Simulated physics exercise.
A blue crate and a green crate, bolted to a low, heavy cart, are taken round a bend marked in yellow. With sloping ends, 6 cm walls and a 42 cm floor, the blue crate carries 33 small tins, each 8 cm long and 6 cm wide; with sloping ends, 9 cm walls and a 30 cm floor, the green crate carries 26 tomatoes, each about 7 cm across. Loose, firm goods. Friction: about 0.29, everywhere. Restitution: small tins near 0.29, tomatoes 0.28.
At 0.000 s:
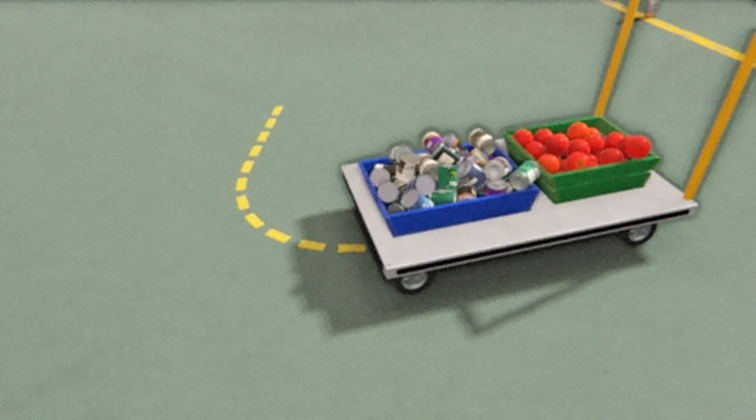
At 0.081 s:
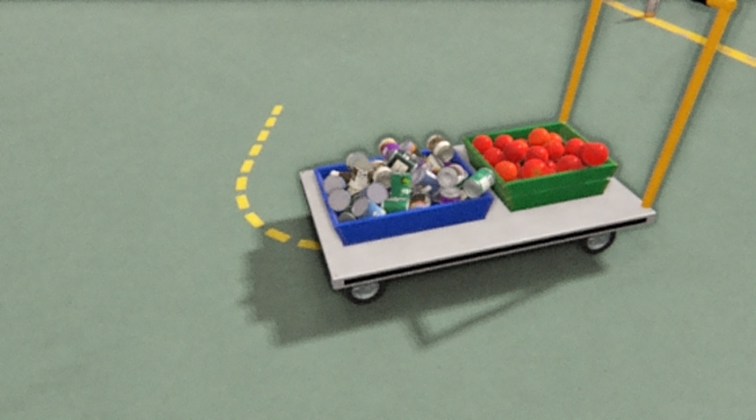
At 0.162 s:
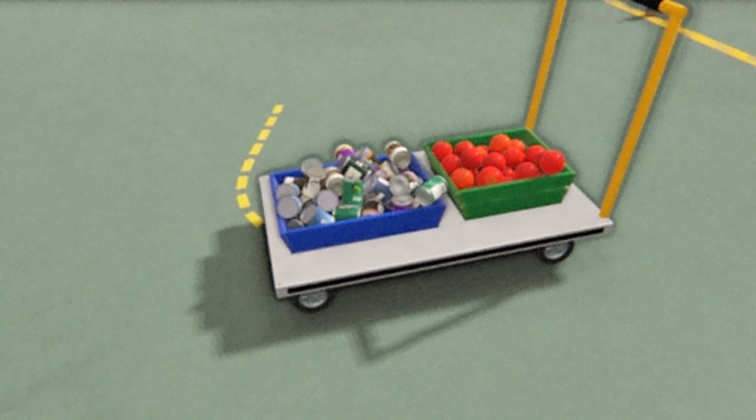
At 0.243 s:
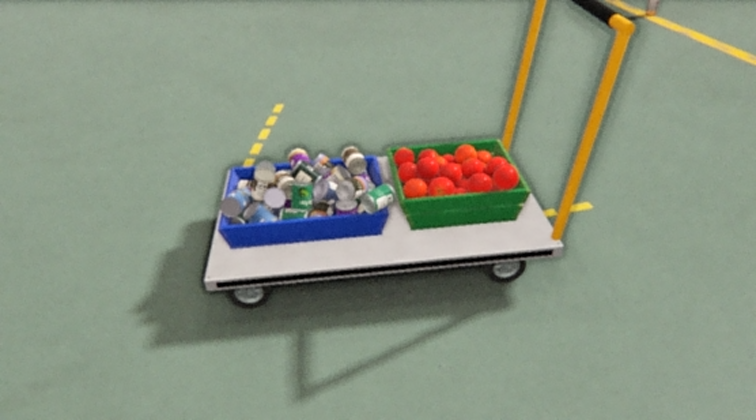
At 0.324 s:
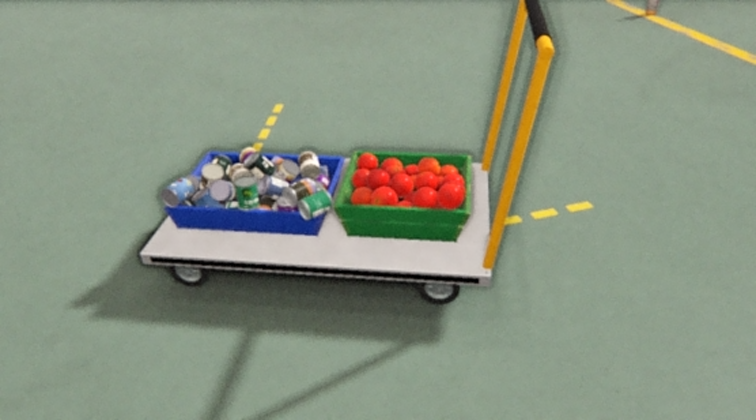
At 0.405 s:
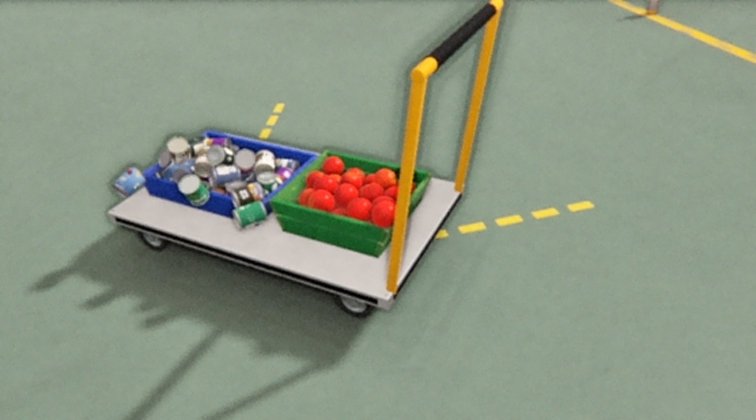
A flat cart carrying a blue crate of small tins and a green crate of tomatoes rolled left across the floor, then swung its handle end toward the viewer as a few tins spilled out.
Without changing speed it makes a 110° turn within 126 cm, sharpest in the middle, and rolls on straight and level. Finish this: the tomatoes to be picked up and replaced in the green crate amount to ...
... fewer than one in six.
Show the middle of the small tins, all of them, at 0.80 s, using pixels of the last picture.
Roughly (240, 91).
After 0.46 s, 5 of 33 out of the blue crate and 1 of 26 out of the green crate.
After 0.60 s, 9 of 33 out of the blue crate and 1 of 26 out of the green crate.
After 0.80 s, 12 of 33 out of the blue crate and 2 of 26 out of the green crate.
Outcome (at 1.25 s), 12 of 33 out of the blue crate and 2 of 26 out of the green crate. Asked share, 2 of 26, 8 per cent.
